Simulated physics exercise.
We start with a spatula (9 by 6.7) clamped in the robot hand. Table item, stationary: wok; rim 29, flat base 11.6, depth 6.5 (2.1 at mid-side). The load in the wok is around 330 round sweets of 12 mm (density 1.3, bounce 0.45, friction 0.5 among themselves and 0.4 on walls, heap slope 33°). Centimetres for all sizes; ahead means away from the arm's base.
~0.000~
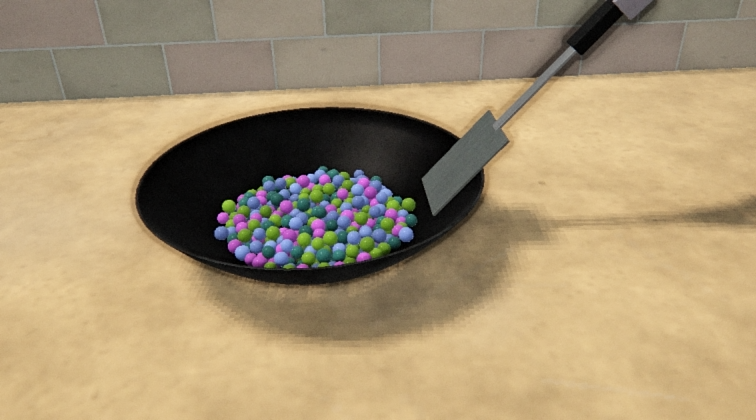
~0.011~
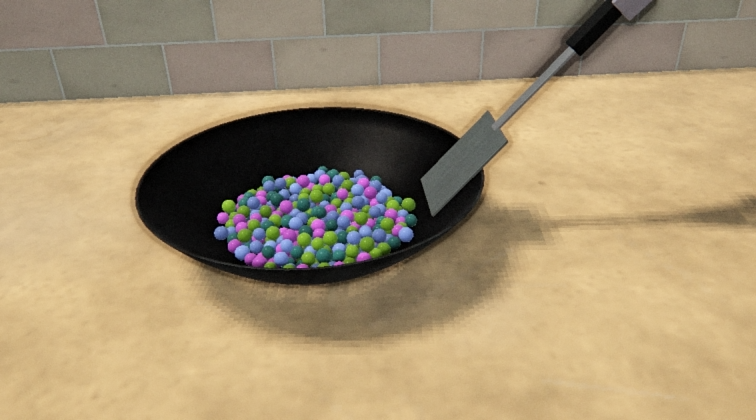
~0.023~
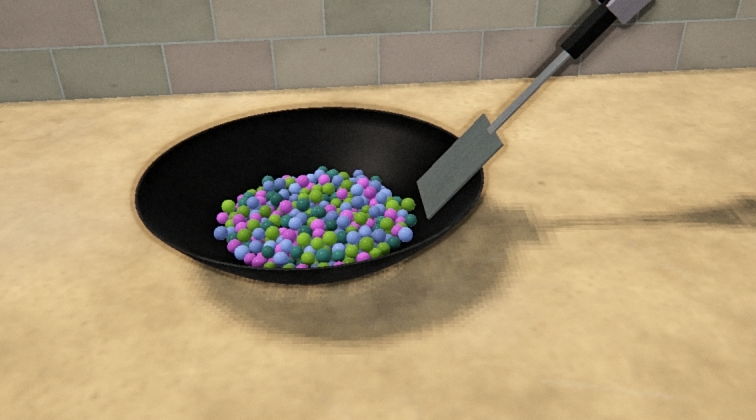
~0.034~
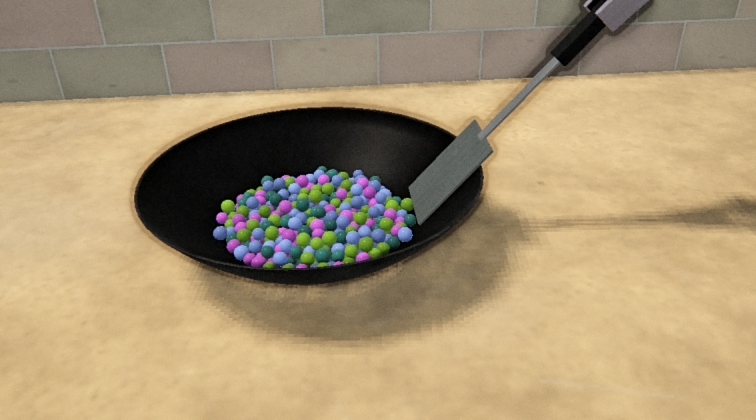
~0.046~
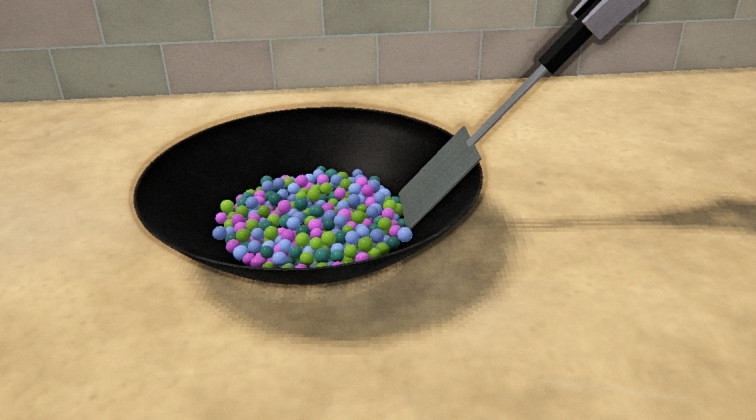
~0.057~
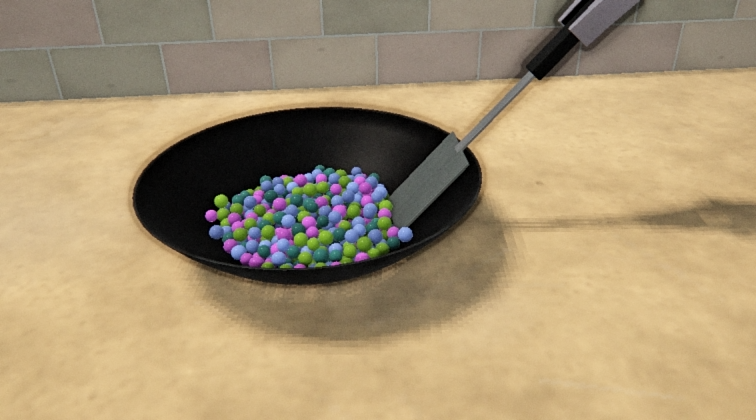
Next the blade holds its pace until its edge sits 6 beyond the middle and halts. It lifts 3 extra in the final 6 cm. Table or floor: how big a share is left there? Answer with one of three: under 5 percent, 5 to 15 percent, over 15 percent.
Under 5 percent.
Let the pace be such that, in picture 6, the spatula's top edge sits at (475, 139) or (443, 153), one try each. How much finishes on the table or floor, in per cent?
Roughly 0 and 10 percent.
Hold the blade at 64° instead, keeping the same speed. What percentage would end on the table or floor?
Estimate for that slope: Some 0 per cent.
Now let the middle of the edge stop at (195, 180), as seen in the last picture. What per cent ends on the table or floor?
20 %, roughly.
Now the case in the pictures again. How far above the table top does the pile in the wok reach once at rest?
About 6.5 centimetres.
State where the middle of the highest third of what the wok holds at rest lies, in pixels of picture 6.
Pixel position: Approx. (217, 207).
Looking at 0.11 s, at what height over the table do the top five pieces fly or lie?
Some 5 cm.
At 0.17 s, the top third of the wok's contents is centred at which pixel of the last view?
Around (251, 204).
After 0.11 s, sloping 48°, highest piece 6 above the table; 328 in the wok.
After 0.17 s, sloping 48°, highest piece 6 above the table; 328 in the wok.
After 0.40 s, sloping 48°, highest piece 7 above the table; 327 in the wok, 1 on the table or floor.
After 1.45 s, sloping 48°, highest piece 6 above the table; 327 in the wok, 1 on the table or floor.
At rest, 327 in the wok, 1 on the table or floor. That is 0 % on the table or floor.
